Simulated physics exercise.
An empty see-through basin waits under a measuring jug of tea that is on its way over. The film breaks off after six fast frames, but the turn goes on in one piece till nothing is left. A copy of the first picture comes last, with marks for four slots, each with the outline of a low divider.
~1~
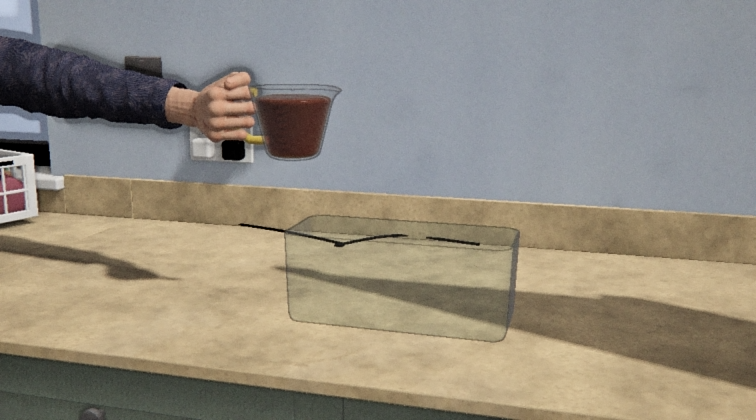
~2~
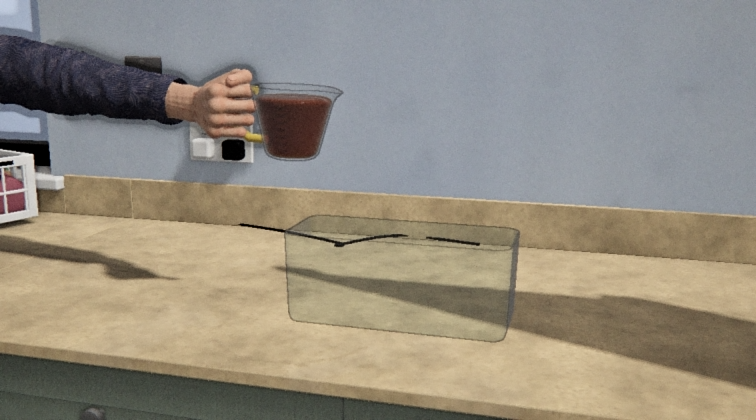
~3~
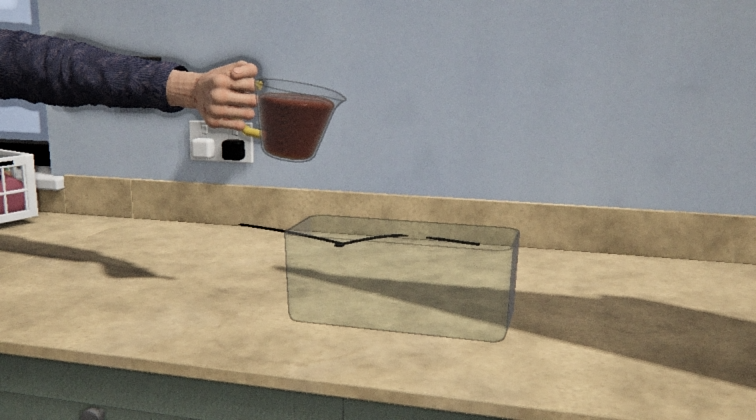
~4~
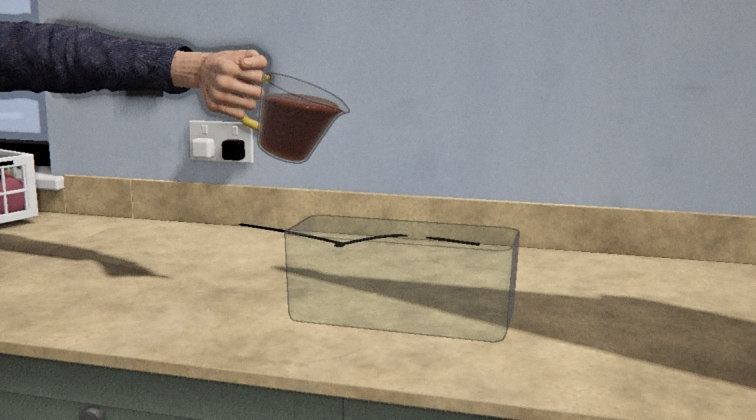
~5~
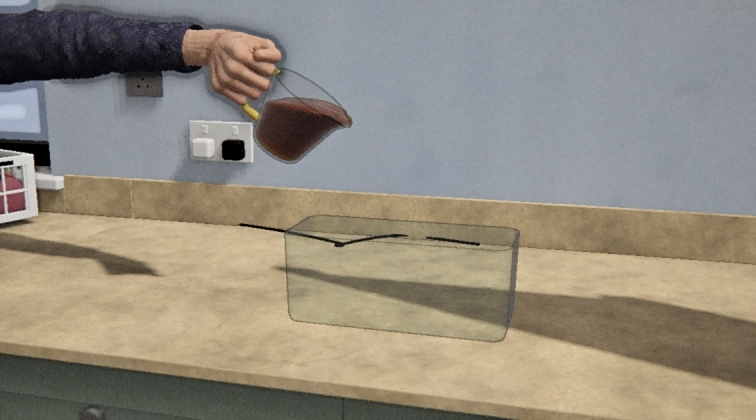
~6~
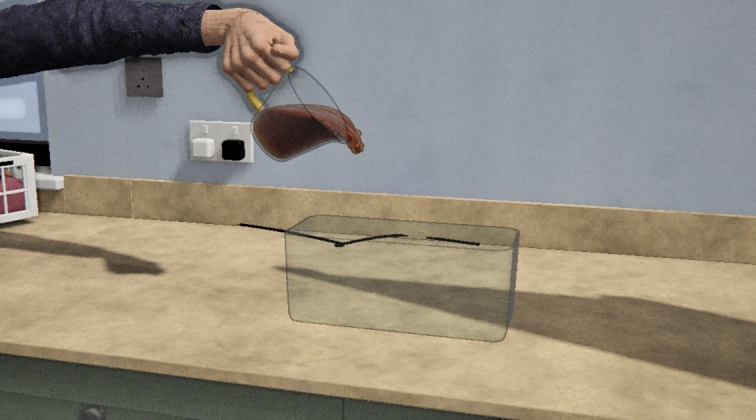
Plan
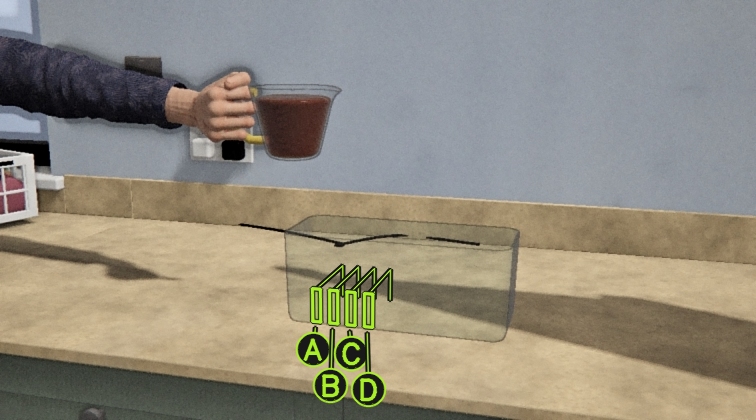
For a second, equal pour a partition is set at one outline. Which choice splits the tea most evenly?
D.
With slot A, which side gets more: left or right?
More ends on the right.
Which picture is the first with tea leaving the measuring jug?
In picture 5.
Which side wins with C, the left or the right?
The right side.
On the marked copy, A at (315, 327); B at (332, 329); C at (349, 331); D at (367, 333).
For slot A, about 4 % ends left of the wall and 94 % right of it.
For slot B, about 4 % ends left of the wall and 94 % right of it.
For slot C, about 16 % ends left of the wall and 82 % right of it.
For slot D, about 57 % ends left of the wall and 41 % right of it.
